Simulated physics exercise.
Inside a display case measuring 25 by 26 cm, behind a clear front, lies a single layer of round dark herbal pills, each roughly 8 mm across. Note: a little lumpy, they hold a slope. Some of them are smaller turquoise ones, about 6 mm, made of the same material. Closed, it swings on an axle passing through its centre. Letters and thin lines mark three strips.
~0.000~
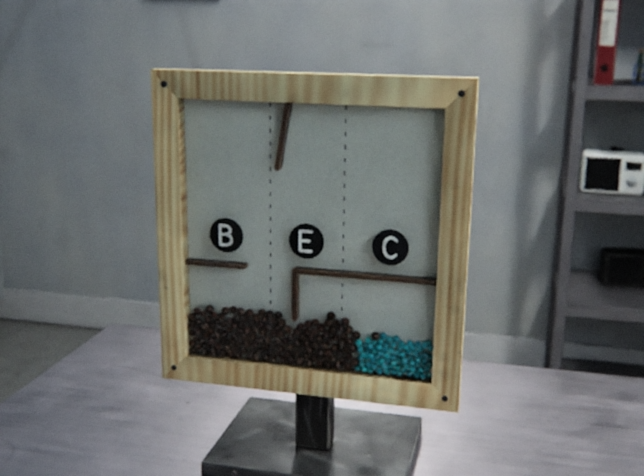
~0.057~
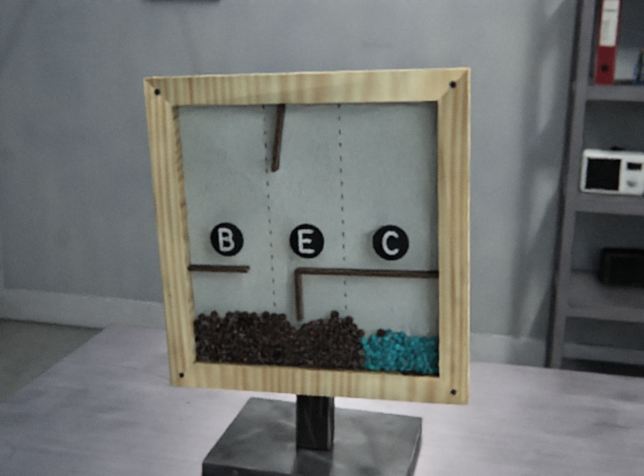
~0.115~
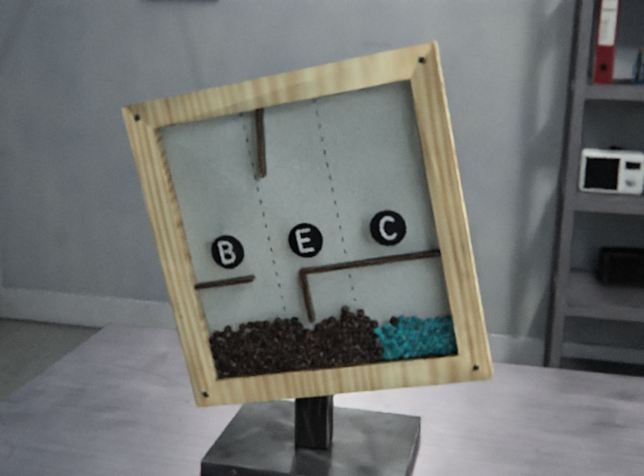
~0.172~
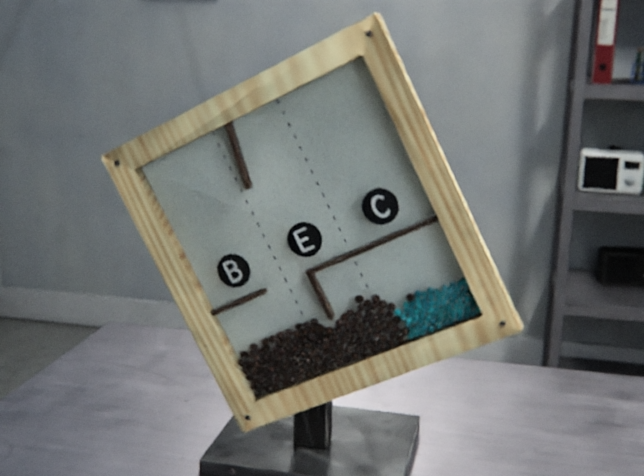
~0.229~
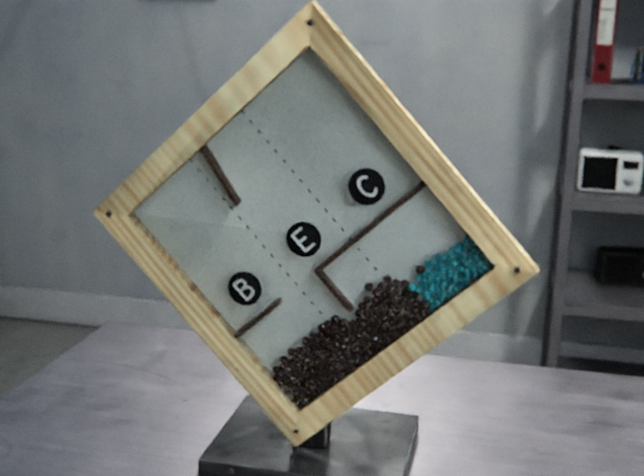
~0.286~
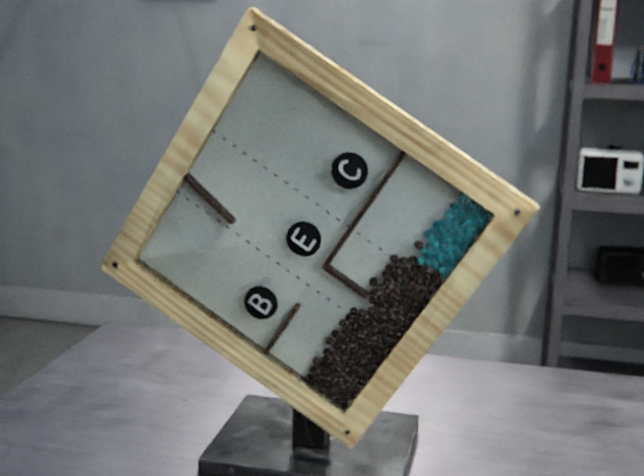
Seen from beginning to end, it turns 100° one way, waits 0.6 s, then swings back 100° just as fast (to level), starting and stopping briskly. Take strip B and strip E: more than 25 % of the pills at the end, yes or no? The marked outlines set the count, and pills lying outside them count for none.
B: Yes; E: Yes.
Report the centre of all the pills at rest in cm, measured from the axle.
Some 5 cm left and 9 cm below.
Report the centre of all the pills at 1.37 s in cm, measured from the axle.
The middle sits around 3 cm right and 9 cm below.
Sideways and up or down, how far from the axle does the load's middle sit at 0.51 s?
Position estimate: Right 9 cm, below 1 cm.
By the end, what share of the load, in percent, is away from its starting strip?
Close to 55 % end up somewhere else.
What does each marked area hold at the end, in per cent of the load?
In strip B, 60 per cent; in strip C, 5 per cent; in strip E, 35 per cent.
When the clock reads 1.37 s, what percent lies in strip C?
About 0 percent of the load.
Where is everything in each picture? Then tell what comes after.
The first picture shows level; about 220 pills; pills centred (314, 345); top one (331, 316); B (226, 235), C (390, 247), E (306, 241).
The second picture shows turned 3° anticlockwise; pills centred (320, 345); top one (335, 315).
The third picture shows turned 13° anticlockwise; pills centred (336, 342); top one (450, 318); wall ends (252, 279), (263, 175), (312, 319).
The fourth picture shows turned 27° anticlockwise; pills centred (360, 334); top one (464, 280).
The fifth picture shows turned 43° anticlockwise; pills centred (382, 319); top one (468, 237).
The sixth picture shows turned 58° anticlockwise; pills centred (399, 299); top one (462, 194); B (261, 303), C (350, 171), E (304, 239).
After 0.51 s, it stands 100° anticlockwise; the pills' middle is 9 cm right of and 1 cm below the centre; B 45 %, C 15 %, E 40 %.
After 1.37 s, it stands 50° anticlockwise; the pills' middle is 3 cm right of and 9 cm below the centre; B 65 %, E 35 %.
After 1.63 s, it stands level; the pills' middle is 5 cm left of and 9 cm below the centre; B 65 %, C 5 %, E 30 %.
At rest by 2.2 s, it stands level; B 60 %, C 5 %, E 35 %.
